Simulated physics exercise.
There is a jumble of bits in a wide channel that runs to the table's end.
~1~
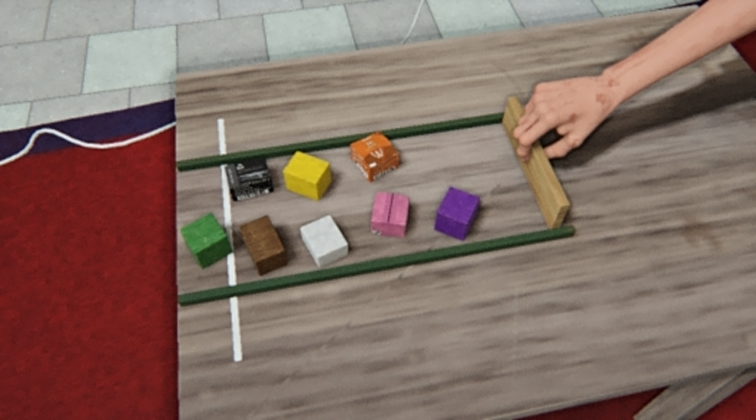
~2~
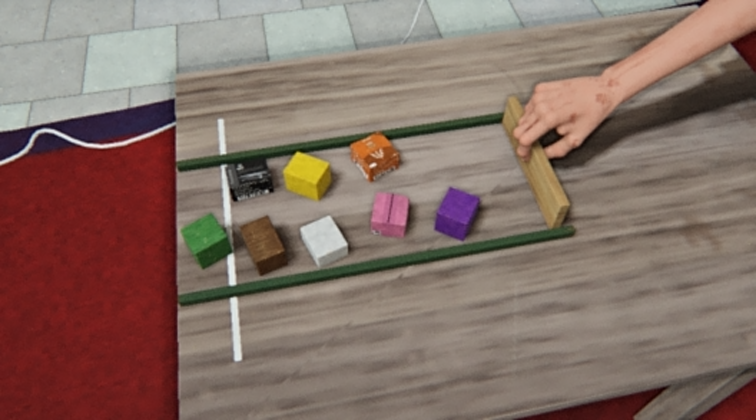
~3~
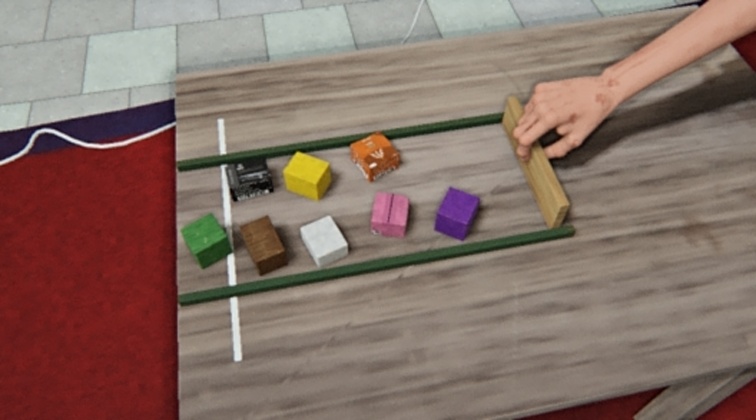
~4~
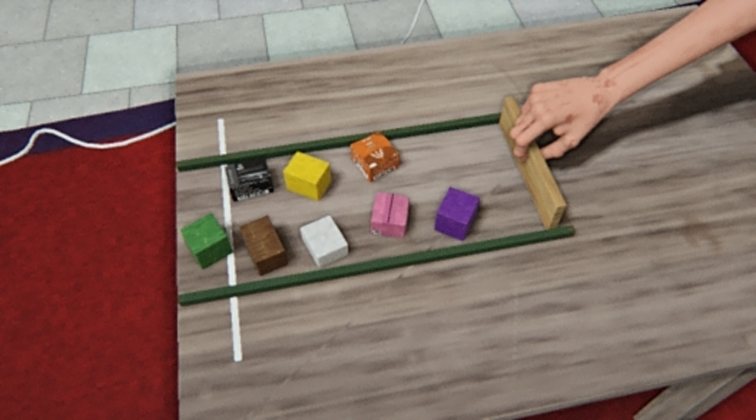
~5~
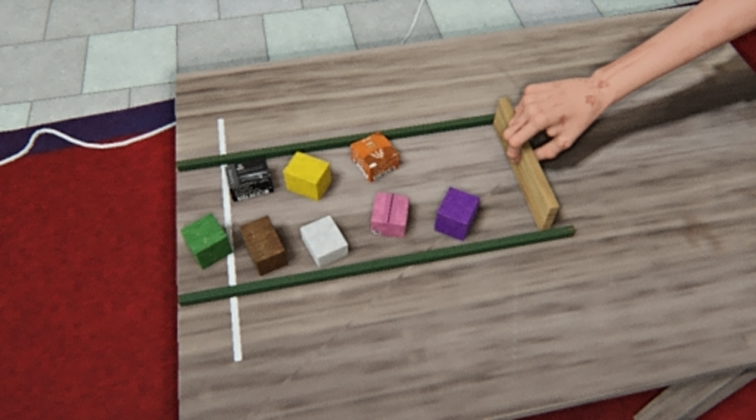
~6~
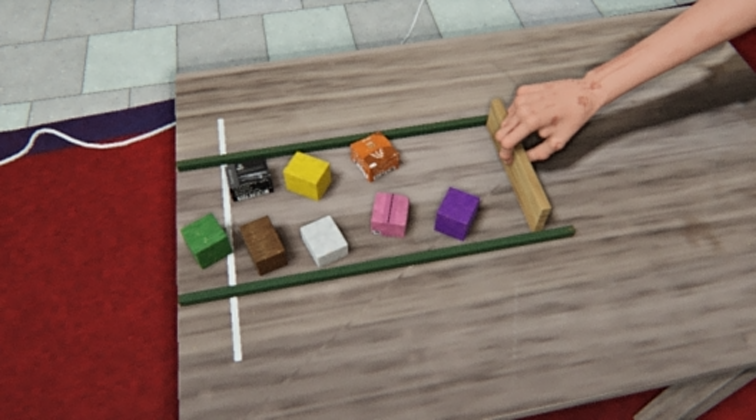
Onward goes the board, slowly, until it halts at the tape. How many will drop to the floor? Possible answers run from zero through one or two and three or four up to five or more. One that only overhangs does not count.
Well, a trio or a quartet drops off the table this time.
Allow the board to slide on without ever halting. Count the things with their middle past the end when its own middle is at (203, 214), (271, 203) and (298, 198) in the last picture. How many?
Per position: 4 / 1 / 0.
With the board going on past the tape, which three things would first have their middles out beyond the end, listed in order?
First the green block, next the brown block, then the black box.
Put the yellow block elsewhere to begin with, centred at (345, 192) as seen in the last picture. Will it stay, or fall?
This time it stays where it is.
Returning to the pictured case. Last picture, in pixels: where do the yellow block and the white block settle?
The first one ends at (206, 203), the second at (176, 266).
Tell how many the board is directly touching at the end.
4 touch it.
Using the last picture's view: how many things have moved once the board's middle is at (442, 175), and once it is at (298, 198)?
The counts are 1 and 8.
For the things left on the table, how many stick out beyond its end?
I'd say 1 of them.
A little later, none off yet; green block at rest near (207, 241); black box at rest near (249, 179); brown block at rest near (264, 246).
When it is over, the number that fall off is three or four; down, brown block, black box and green block.
